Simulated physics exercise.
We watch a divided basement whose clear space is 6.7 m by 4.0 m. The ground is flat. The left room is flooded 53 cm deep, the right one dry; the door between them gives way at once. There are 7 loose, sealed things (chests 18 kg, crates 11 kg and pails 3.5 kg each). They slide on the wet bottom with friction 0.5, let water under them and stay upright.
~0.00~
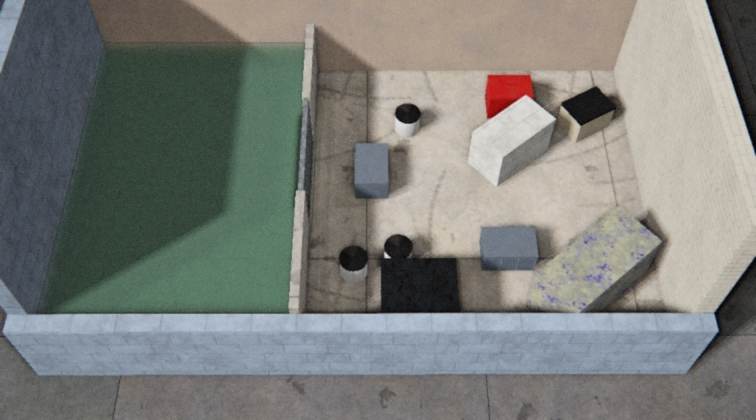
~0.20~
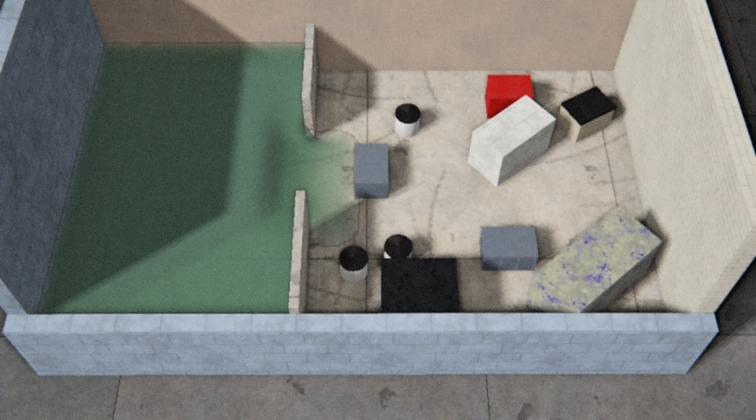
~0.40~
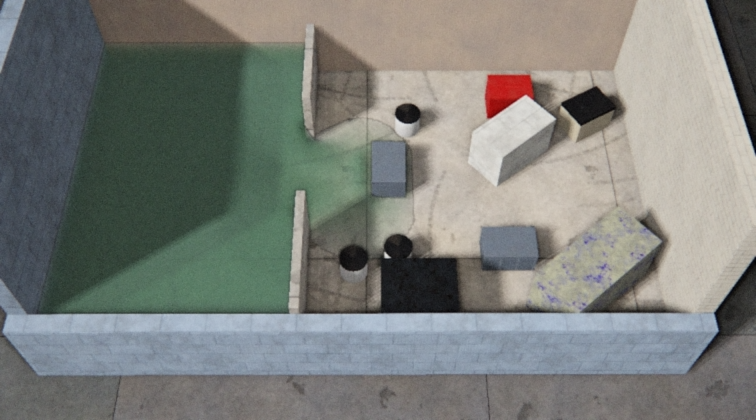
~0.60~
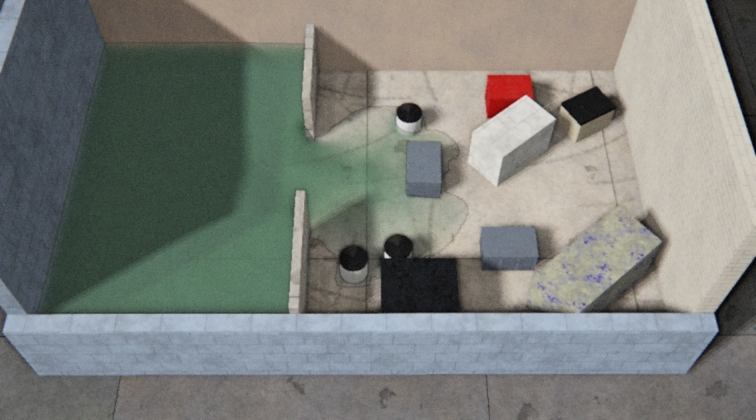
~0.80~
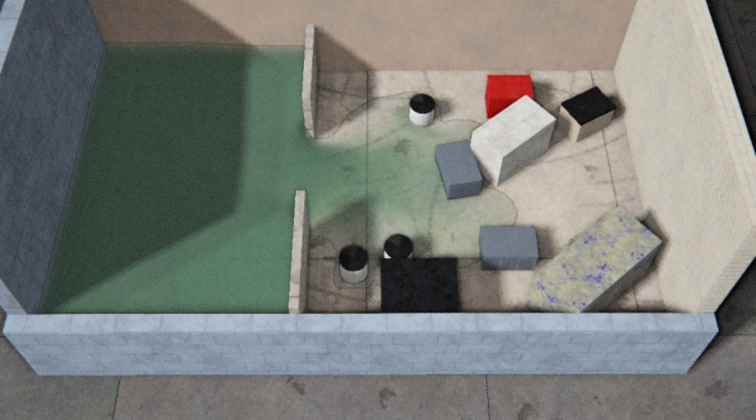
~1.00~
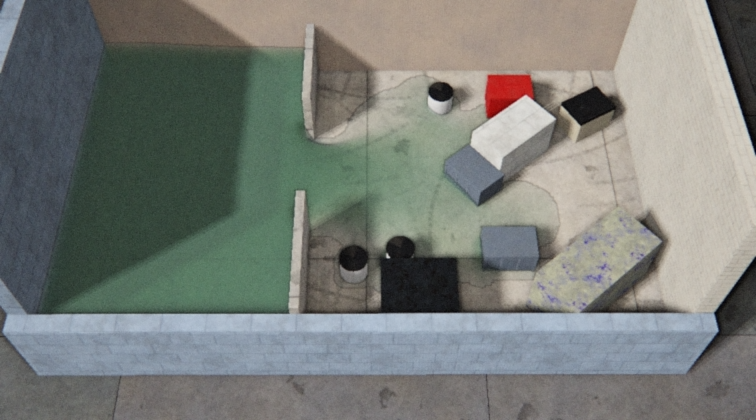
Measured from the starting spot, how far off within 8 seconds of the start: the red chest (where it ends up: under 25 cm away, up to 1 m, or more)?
The red chest slides a little.
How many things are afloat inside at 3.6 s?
I count 6.
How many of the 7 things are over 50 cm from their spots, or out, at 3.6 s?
I count 6.
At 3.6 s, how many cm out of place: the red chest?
Roughly 100 cm by then.
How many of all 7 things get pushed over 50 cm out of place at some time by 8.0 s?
That makes 7.
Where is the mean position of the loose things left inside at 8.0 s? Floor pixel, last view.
Near (497, 184).
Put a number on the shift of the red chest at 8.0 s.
About 40 cm.
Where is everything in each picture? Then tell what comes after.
In the first frame, the red chest at (510, 86) rests on the ground; 10.7 m2 under water; 0 of 7 have shifted.
In the second frame, the red chest at (510, 86), on the bottom; water covers 11.6 m2; 0 of 7 have shifted.
In the third frame, the red chest at (510, 86) rests on the ground; 12.8 m2 under water; 1 of 7 have shifted.
In the fourth frame, the red chest at (510, 86), on the bottom; water covers 14.1 m2; 1 of 7 have shifted.
In the fifth frame, the red chest at (510, 86) rests on the ground; water covers 15.6 m2; 2 of 7 have shifted.
In the sixth frame, the red chest at (510, 86) rests on the ground; water covers 16.7 m2; 2 of 7 have shifted.
After 1.6 s the red chest is near (524, 68), 0.4 m from its start, aground; 4 afloat.
After 3.6 s the red chest is near (586, 84), 0.9 m from its start, afloat; 6 afloat.
After 5.6 s the red chest is near (571, 86), 0.7 m from its start, afloat; 7 afloat.
After 8.0 s the red chest is near (542, 68), 0.4 m from its start, afloat; 7 afloat.
